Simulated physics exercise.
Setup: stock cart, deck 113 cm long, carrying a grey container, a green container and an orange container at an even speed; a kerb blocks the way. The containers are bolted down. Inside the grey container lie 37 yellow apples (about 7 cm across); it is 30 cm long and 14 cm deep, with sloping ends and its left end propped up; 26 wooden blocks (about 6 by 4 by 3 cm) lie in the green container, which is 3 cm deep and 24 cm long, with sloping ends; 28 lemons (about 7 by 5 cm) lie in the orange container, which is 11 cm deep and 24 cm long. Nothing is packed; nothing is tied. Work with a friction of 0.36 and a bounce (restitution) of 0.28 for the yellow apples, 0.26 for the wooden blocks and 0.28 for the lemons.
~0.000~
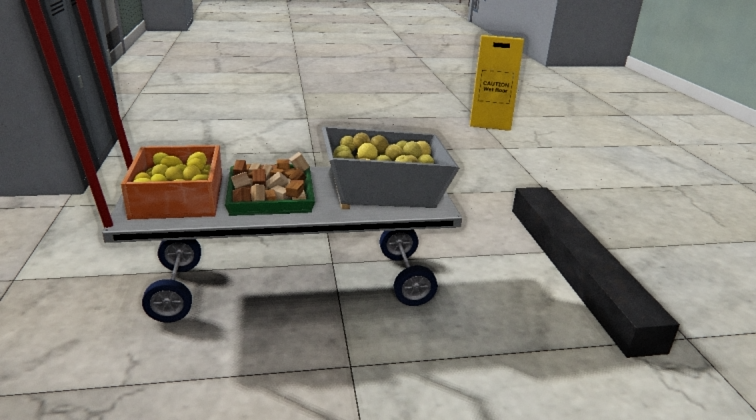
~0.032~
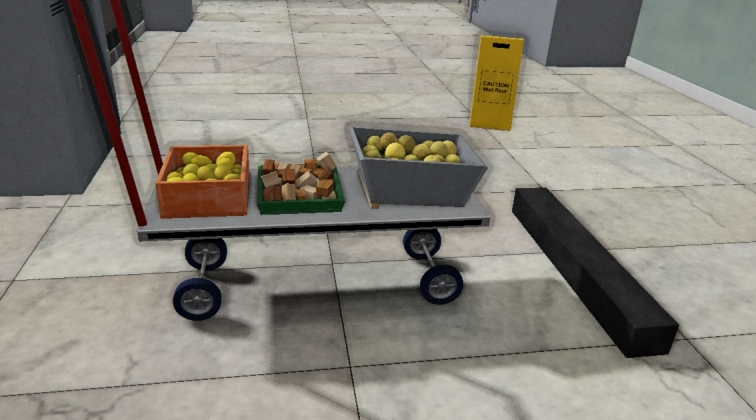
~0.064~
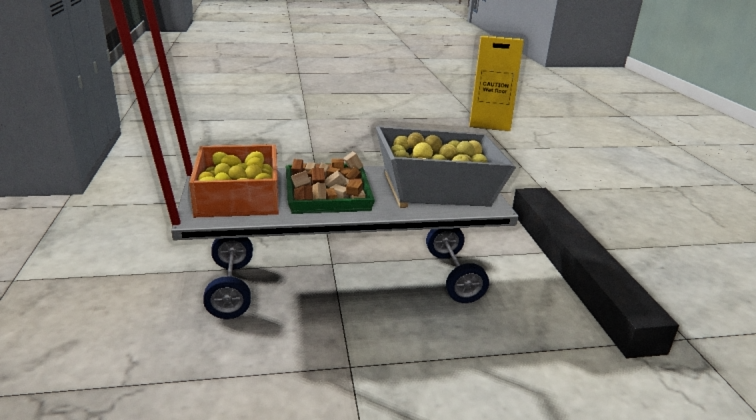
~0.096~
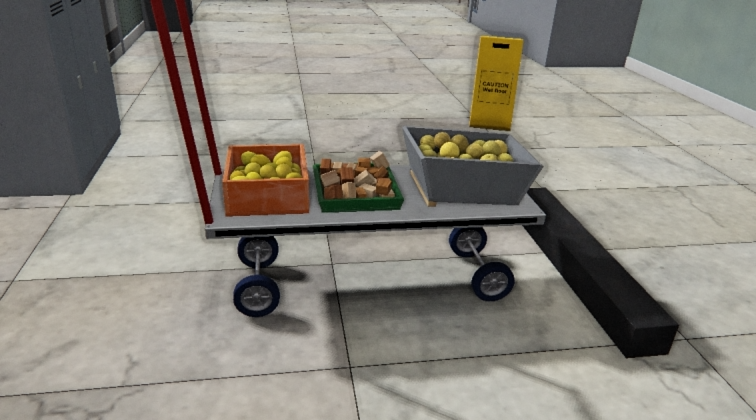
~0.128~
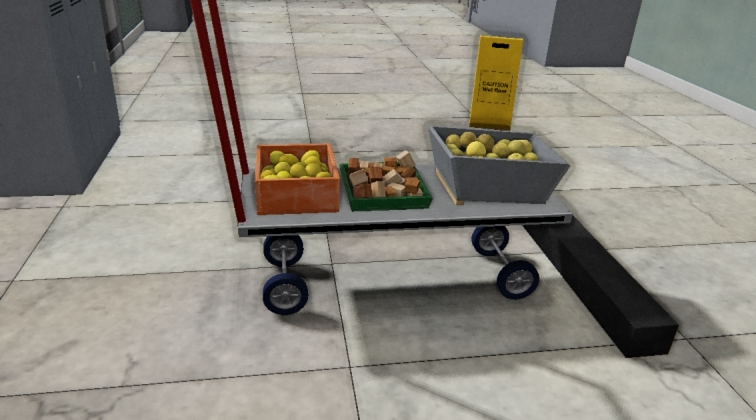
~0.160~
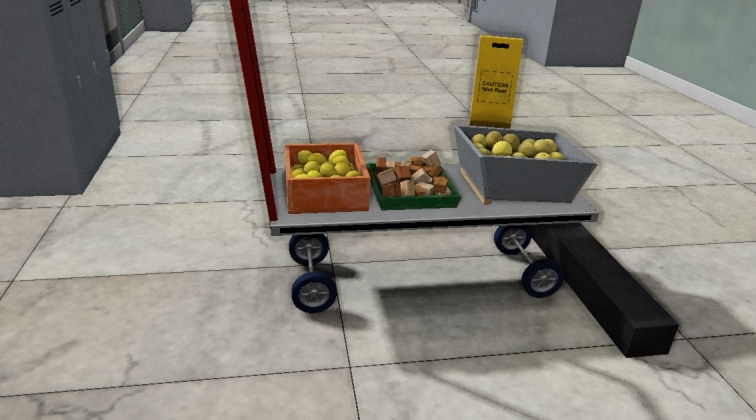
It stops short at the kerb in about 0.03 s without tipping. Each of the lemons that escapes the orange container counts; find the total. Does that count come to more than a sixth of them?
No - looks like the escaped portion is a slimmer fraction than a sixth.
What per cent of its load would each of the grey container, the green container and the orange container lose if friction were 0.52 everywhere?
You'd see grey container shed 20 percent, green container shed 40 percent, and orange container shed 10 percent.
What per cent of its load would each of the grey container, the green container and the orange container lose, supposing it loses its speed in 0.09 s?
That way you'd get grey container at 20, green container at 30, and orange container at 0 percent.
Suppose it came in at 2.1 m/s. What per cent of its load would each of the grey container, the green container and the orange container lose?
Then the grey container sheds 10 per cent of its load, the green container 30 per cent, and the orange container 0 per cent.
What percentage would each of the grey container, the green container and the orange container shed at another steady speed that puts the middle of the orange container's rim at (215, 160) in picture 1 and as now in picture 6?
Result - grey container: 10 per cent; green container: 30 per cent; orange container: 0 per cent.
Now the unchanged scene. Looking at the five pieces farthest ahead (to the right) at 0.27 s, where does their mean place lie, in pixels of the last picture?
Near (593, 125) in pixels.
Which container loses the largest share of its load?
Answer: The green container.
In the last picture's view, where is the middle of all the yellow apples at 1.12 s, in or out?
They're centred near (558, 168).
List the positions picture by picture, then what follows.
In the first frame (each is followed by its nearest rim corner in this view), orange container, (126, 183); green container, (229, 203); 57 cm short of the stop; none out.
In the second frame, orange container, (160, 182); green container, (260, 202); 47 cm short of the stop.
In the third frame, orange container, (194, 182); green container, (292, 201); 37 cm short of the stop.
In the fourth frame, orange container, (227, 181); green container, (322, 200); 27 cm short of the stop.
In the fifth frame, orange container, (260, 180); green container, (352, 199); 17 cm short of the stop.
In the sixth frame, orange container, (292, 179); green container, (382, 198); 7 cm short of the stop; none out.
After 0.17 s, impact.
After 0.27 s, grey container 36 in, 1 out, green container 21 in, 5 out and orange container 28 in, 0 out.
After 0.39 s, grey container 31 in, 6 out, green container 19 in, 7 out and orange container 27 in, 1 out.
After 0.62 s, grey container 30 in, 7 out, green container 15 in, 11 out and orange container 27 in, 1 out.
Final count (at 1.12 s), grey container 30 in, 7 out, green container 15 in, 11 out and orange container 27 in, 1 out. Asked share, 1 of 28, 4 per cent.
